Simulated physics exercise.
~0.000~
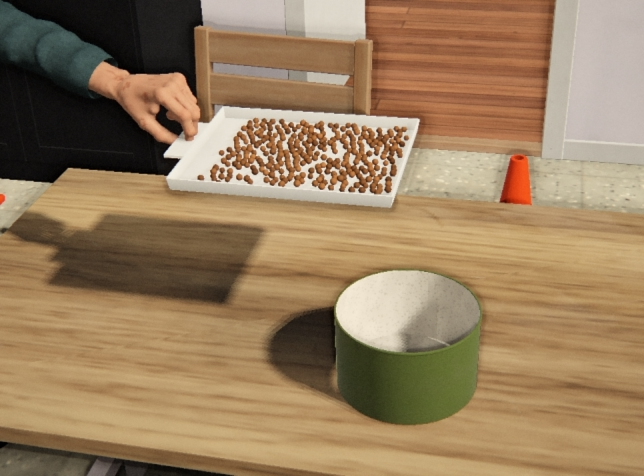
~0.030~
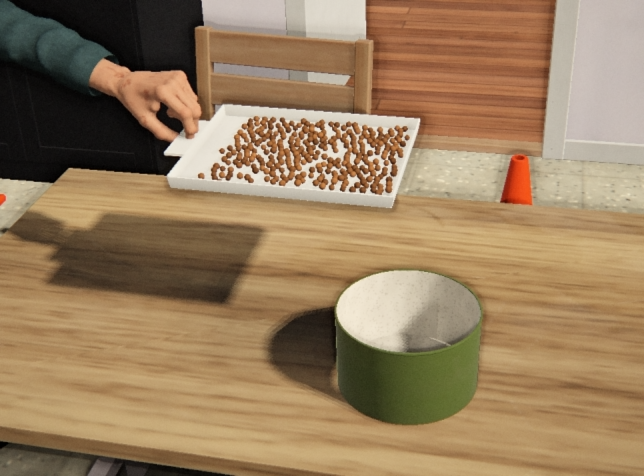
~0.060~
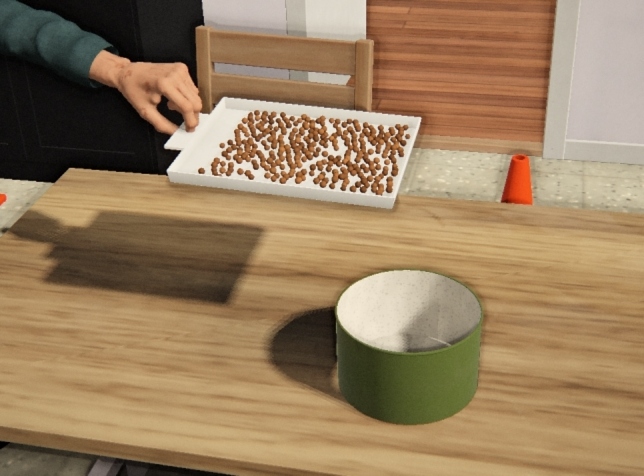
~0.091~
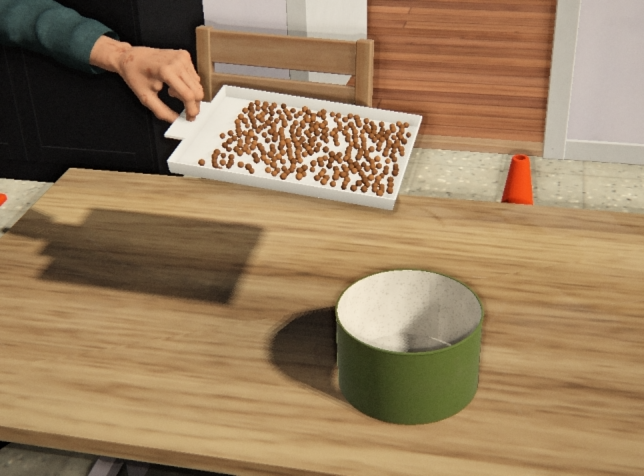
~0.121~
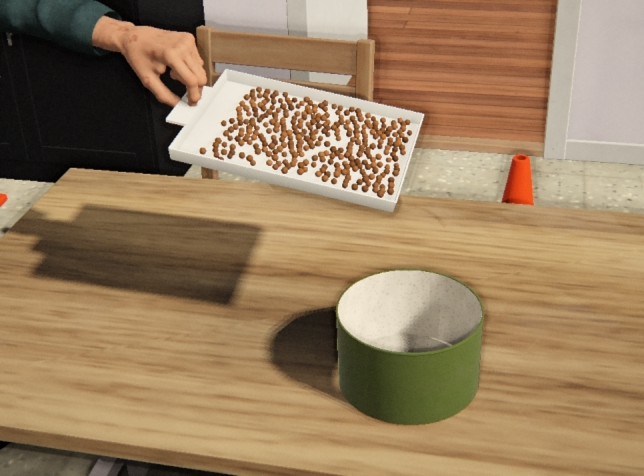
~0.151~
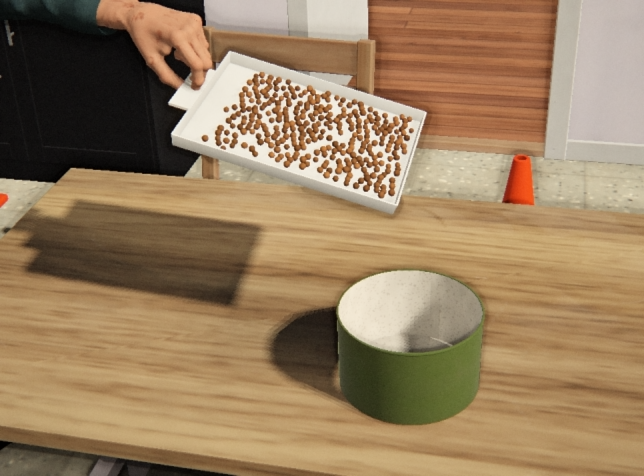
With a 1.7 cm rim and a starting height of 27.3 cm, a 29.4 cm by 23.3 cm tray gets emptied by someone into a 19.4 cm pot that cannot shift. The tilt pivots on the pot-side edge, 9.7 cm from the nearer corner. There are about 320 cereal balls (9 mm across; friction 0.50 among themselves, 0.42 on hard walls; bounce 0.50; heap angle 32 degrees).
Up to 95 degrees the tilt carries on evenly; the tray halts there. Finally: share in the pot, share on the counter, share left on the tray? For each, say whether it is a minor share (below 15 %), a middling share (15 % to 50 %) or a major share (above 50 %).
I expect this. Pot - a major share. Counter - a middling share. Left on the tray - a minor share.
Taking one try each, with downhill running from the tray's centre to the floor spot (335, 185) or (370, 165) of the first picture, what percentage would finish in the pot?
The share comes to roughly 100 in a hundred, then roughly 30 in a hundred.
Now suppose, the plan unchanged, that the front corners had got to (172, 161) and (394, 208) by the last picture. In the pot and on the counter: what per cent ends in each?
You'd end with pot at 95 and counter at 5.
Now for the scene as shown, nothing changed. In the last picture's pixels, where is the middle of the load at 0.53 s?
At about (405, 158).
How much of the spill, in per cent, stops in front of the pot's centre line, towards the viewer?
Share: Roughly 10 %.
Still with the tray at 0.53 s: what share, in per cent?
Roughly 100 per cent.
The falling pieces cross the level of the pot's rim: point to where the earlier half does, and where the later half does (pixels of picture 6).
I'd mark about (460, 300) for the first half, then (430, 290) for the second.
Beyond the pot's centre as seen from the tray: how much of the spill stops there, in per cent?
Roughly 100 percent of the spill.
After 0.38 s, tilt 57 degrees; the tray holds 100 %, the pot 0 %.
After 0.53 s, tilt 84 degrees; the tray holds 100 %, the pot 0 %.
After 0.80 s, tilt 95 degrees; the tray holds 10 %, the pot 50 %.
By 2.1 s all is still; pot 75 %, counter 25 %, tray 0 %.
